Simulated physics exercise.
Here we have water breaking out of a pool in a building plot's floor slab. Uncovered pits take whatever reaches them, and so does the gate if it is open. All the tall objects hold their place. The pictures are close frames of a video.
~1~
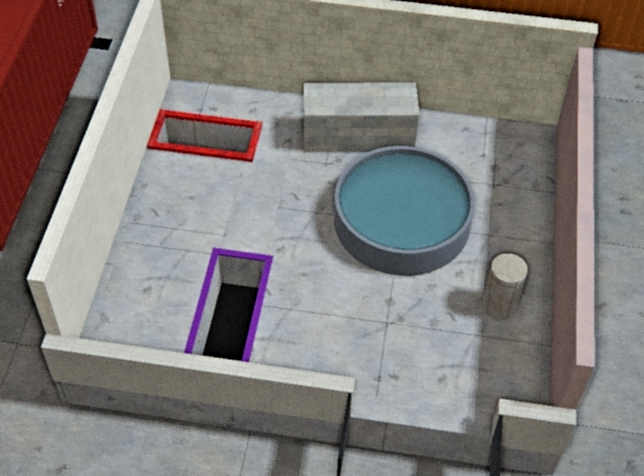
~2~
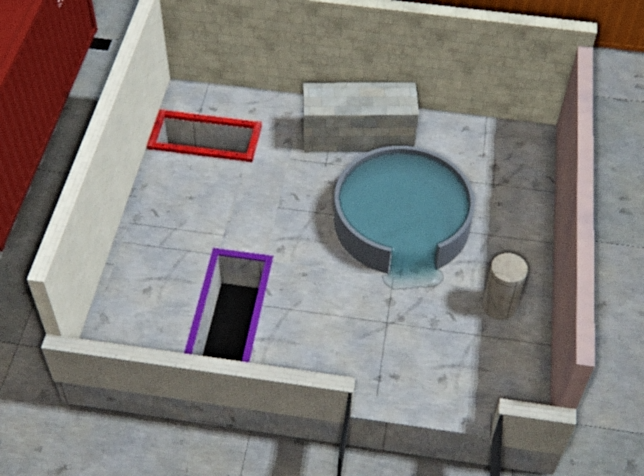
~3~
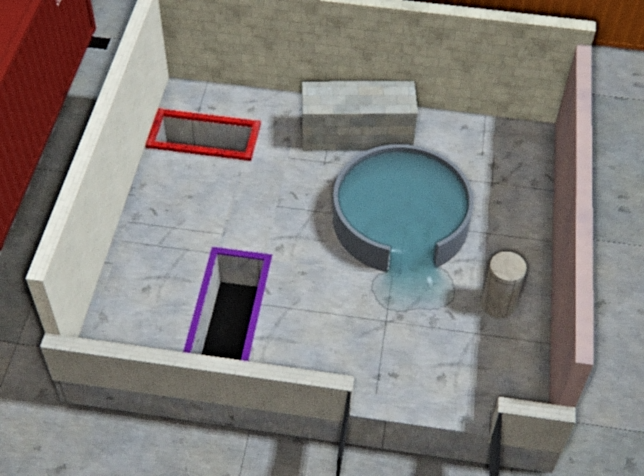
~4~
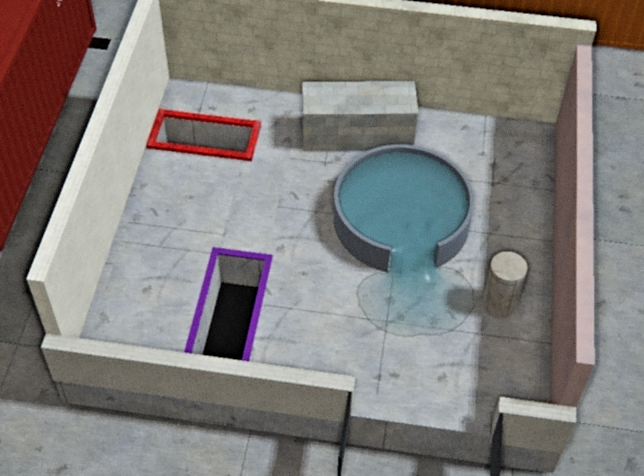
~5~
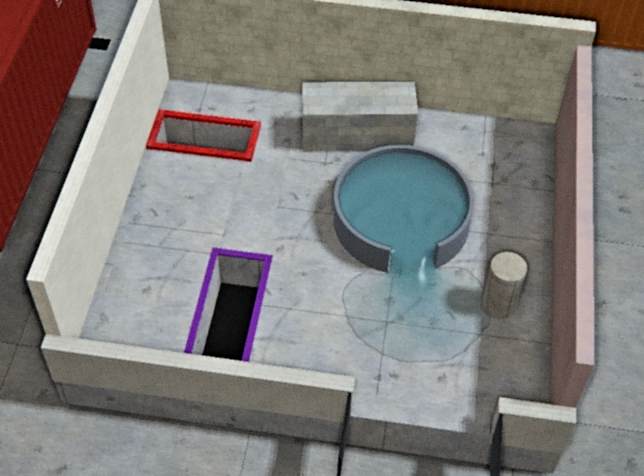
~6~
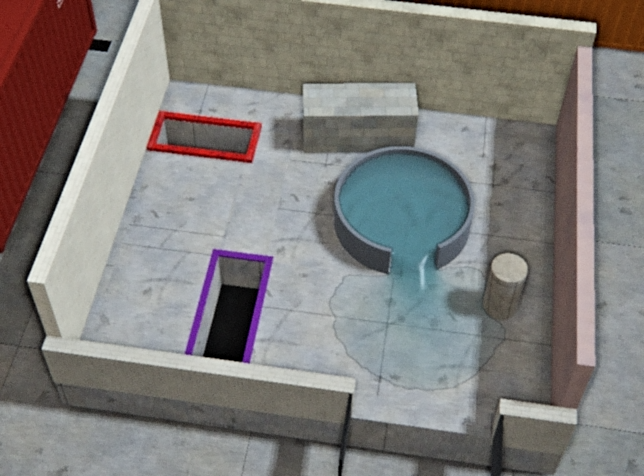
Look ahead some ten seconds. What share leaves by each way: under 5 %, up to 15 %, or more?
The gate takes above 15 %; the purple pit takes between 5 and 15 %; the red pit takes not even 5 %.
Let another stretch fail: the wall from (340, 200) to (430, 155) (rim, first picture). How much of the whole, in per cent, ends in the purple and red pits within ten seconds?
Per cent: Purple 25, red 10.
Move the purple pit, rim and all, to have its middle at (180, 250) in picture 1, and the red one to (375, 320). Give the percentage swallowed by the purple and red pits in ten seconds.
Roughly, in per cent: Purple 6, red 30.
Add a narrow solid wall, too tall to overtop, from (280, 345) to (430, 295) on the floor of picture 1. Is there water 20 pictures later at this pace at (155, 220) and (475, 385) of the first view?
One after the other: Awash, under water.
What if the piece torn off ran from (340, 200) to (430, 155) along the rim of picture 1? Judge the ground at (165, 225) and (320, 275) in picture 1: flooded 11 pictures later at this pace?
As listed: Covered, no water.
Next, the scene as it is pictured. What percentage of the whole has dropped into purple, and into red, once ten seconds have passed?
Near 8 and 0 in a hundred.
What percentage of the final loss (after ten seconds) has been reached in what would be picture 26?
Near 40 in a hundred.
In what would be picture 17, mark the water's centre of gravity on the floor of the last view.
Close to (409, 254).
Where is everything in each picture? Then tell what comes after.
The first frame shows still water in the pool at (404, 200).
In the second frame, the front is at (439, 272), out from the gap at (413, 265).
In the third frame, the front is at (386, 303), out from the gap at (412, 265).
In the fourth frame, water pours out at (412, 265) and has run to (391, 329).
In the fifth frame, the front is at (441, 356), out from the gap at (412, 265).
In the sixth frame, the front is at (436, 383), out from the gap at (413, 266).
A moment on, water covers 20 % of the floor; the gate 2 %, the purple pit 0 %, the red pit 0 %.
Next, water covers 25 % of the floor; the gate 9 %, the purple pit 0 %, the red pit 0 %.
Then, water covers 25 % of the floor; the gate 18 %, the purple pit 2 %, the red pit 0 %.
Later, water covers 35 % of the floor; the gate 32 %, the purple pit 5 %, the red pit 0 %.
In the end, water covers 40 % of the floor; the gate 46 %, the purple pit 8 %, the red pit 0 %.
